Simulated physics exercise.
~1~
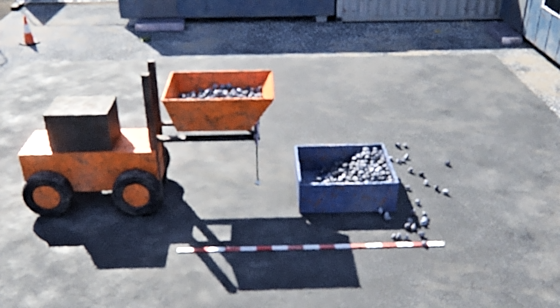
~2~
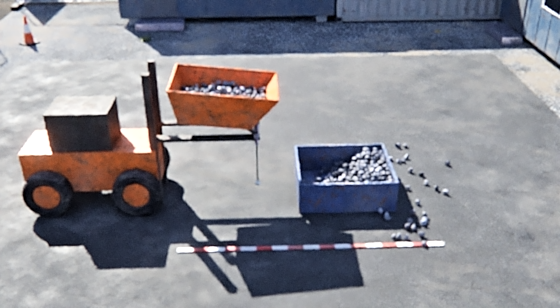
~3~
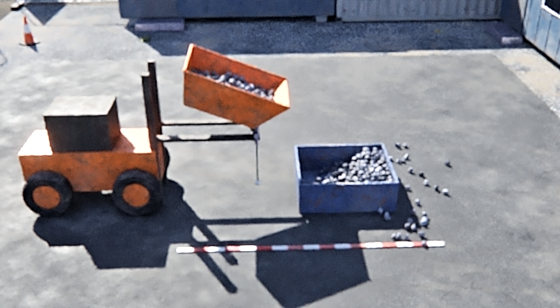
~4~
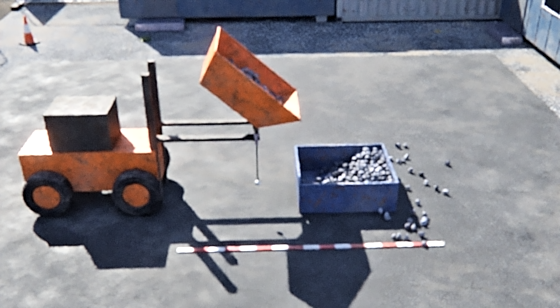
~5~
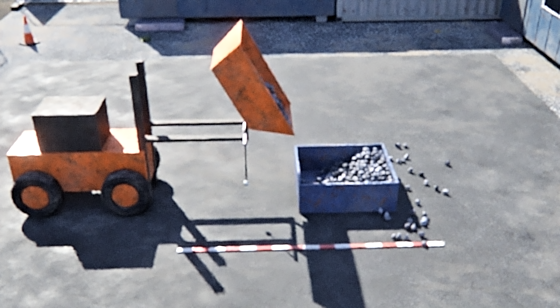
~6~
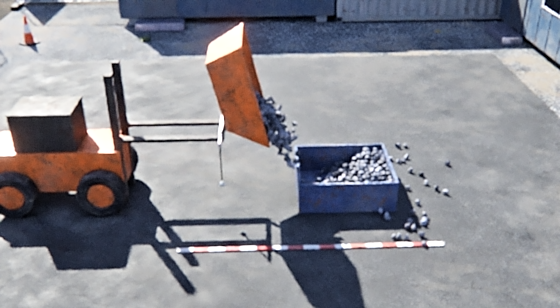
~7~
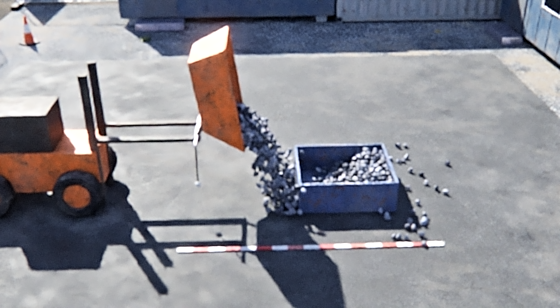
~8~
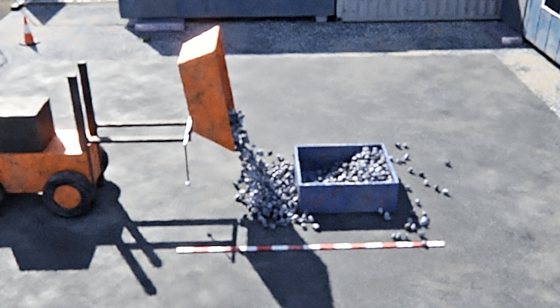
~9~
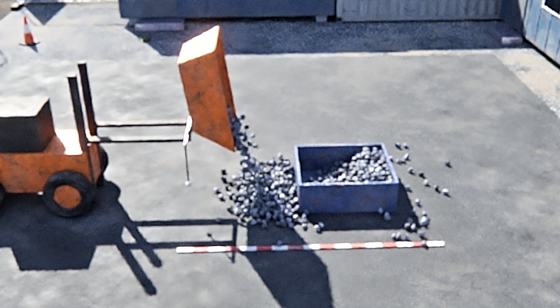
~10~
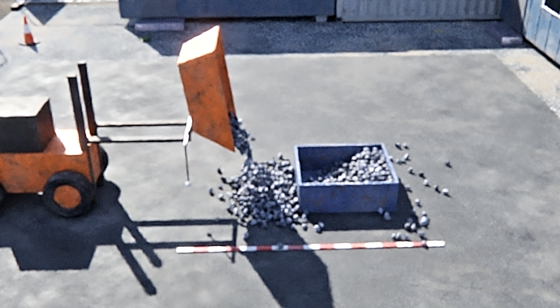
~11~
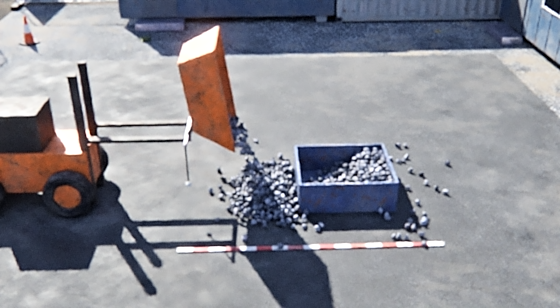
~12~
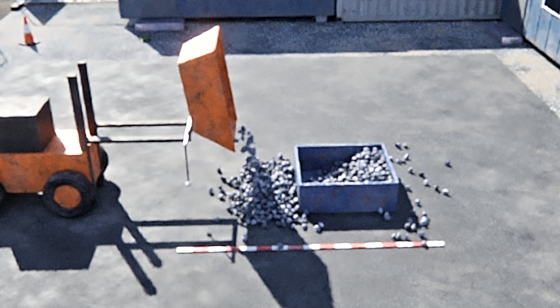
An orange forklift tipped its raised skip of grey stones steeply toward a blue bin already holding some, but rolled backward to the left as they poured out, so nearly all landed in a heap on the ground just short of the bin.
